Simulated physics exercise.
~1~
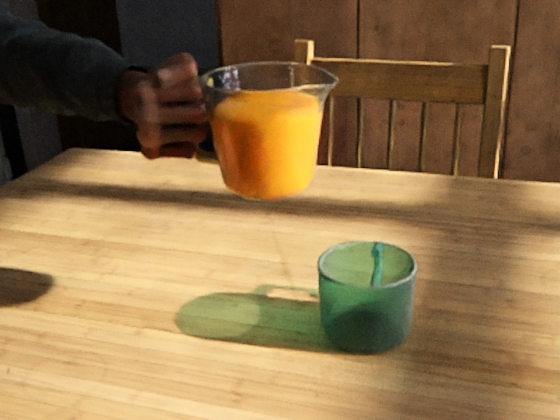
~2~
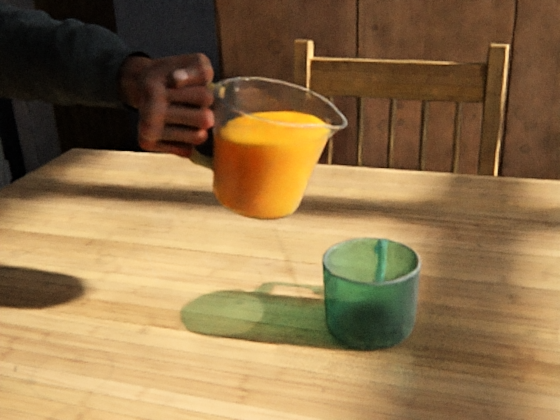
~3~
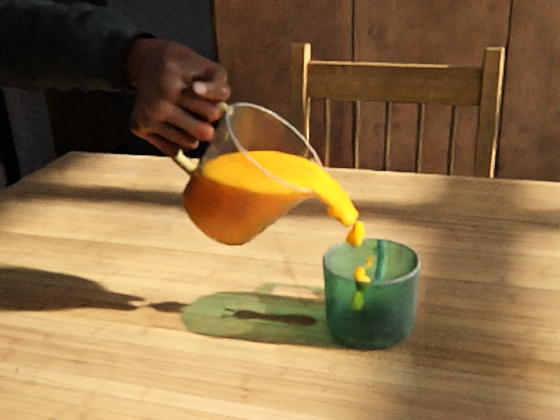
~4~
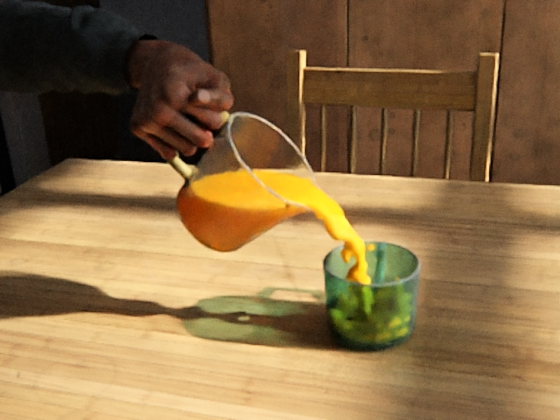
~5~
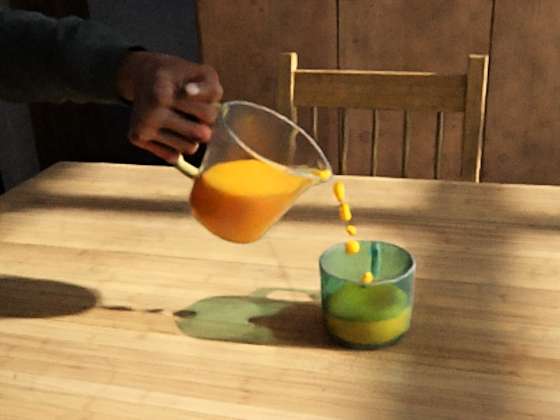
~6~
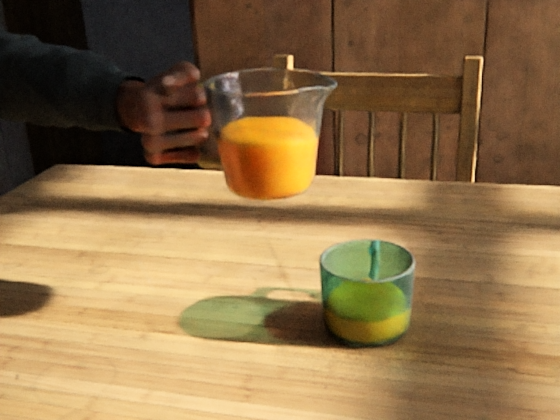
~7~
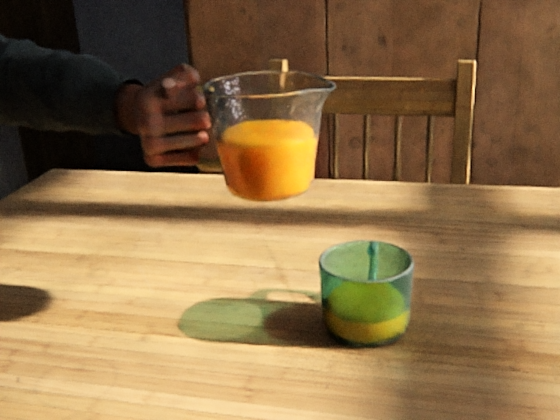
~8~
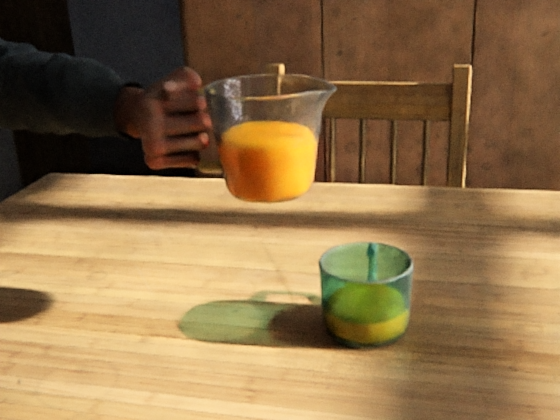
Orange juice pouring from a glass jug, tilted by a hand, into a green mug, then the jug held level above the table.
